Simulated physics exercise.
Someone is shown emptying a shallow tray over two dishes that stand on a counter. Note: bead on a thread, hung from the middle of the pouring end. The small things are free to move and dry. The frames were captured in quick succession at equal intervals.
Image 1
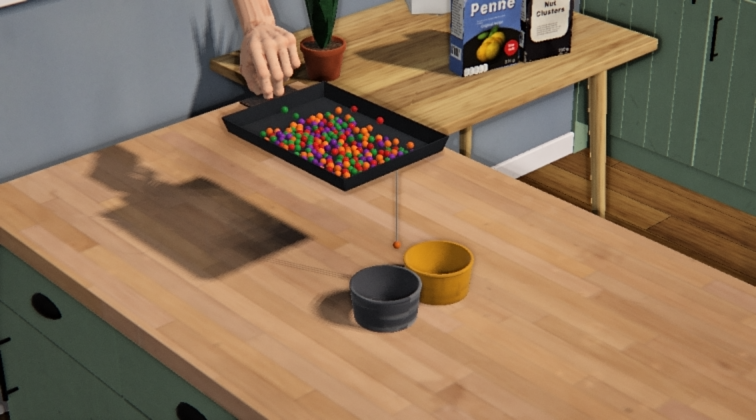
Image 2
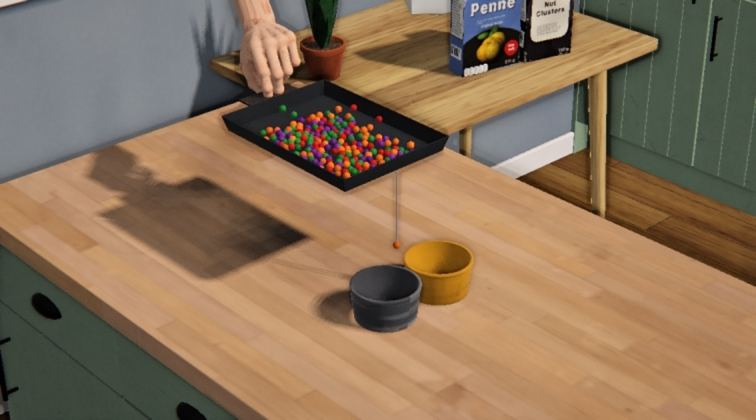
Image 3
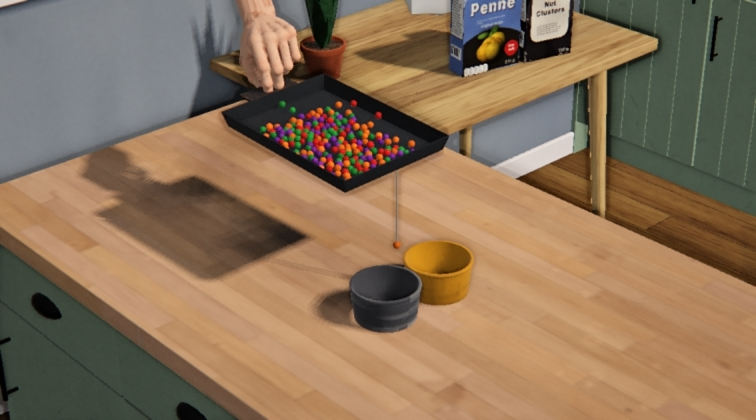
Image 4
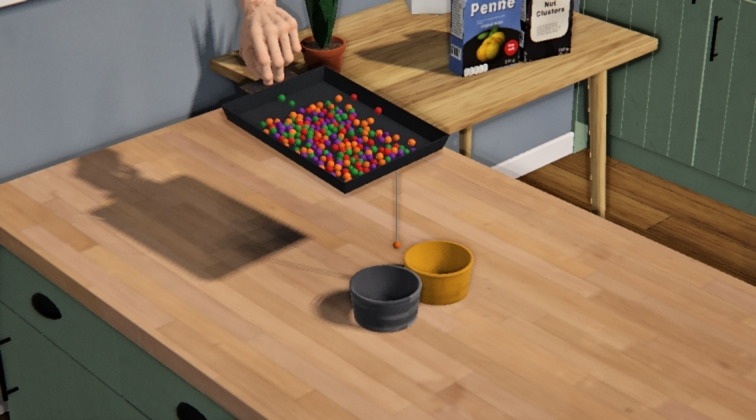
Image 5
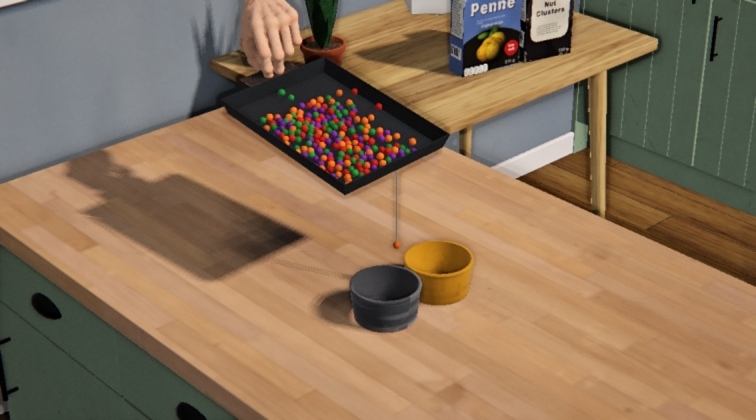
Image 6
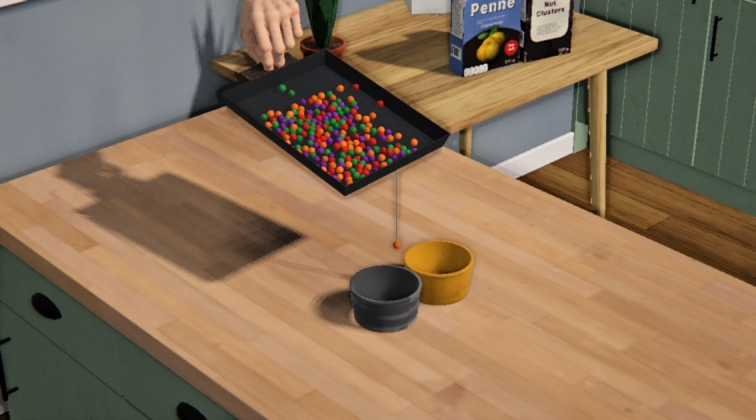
A black tray of colourful beads, held by a hand at its far end, tilted slightly toward two small bowls, one grey and one mustard, on a wooden counter, and the beads shifted a little inside.
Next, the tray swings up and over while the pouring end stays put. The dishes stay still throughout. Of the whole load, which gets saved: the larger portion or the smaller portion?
The larger portion.
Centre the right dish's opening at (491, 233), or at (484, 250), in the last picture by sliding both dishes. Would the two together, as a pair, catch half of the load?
Taking them in turn, it's short of half and then short of half.
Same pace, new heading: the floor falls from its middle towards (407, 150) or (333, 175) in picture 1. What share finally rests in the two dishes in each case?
The first try would leave around 30 per cent there, the second around 40 per cent.
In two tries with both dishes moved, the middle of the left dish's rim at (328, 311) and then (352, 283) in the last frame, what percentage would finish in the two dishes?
Around 80 and around 90 per cent, in that order.
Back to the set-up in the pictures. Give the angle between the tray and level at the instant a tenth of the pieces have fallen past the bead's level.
Roughly 65 degrees.
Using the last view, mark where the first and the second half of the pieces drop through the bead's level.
About (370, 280), and after that about (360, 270).
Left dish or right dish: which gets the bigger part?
It's the left of the two that is fuller.
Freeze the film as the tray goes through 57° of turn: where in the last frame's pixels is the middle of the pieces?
Somewhere about (360, 165).
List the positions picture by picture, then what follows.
Corners of the pouring end near (345, 176) and (442, 136), level; middle of the load near (333, 143), round plastic beads; left dish near (409, 310); right dish near (462, 283); bead on its thread near (397, 245), in the first picture.
Corners of the pouring end near (345, 176) and (442, 136), level; middle of the load near (333, 142), in the second picture.
Corners of the pouring end near (345, 178) and (443, 135), tipped barely, lowest at the left corner; middle of the load near (333, 140), in the third picture.
Corners of the pouring end near (345, 179) and (443, 134), tipped a little, lowest at the left corner; middle of the load near (333, 137), in the fourth picture.
Corners of the pouring end near (346, 181) and (443, 134), tipped a little, lowest at the left corner; middle of the load near (334, 134), in the fifth picture.
Corners of the pouring end near (346, 183) and (444, 133), tipped a little, lowest at the left corner; middle of the load near (335, 133), all but a few on the move; left dish near (409, 310); right dish near (462, 283), in the sixth picture.
Shortly afterwards, tray tipped steeply; all but a few on the tray; only a few in the left dish; a little in the air.
Next, tray tipped right over; only a few on the tray; near two thirds in the left dish; only a few in the right dish; near a quarter outside both; a little in the air.
Some moments later, tray tipped past a quarter turn; near two thirds in the left dish; only a few in the right dish; near a third outside both.
In the end, tray tipped past a quarter turn; near two thirds in the left dish; only a few in the right dish; near a third outside both.
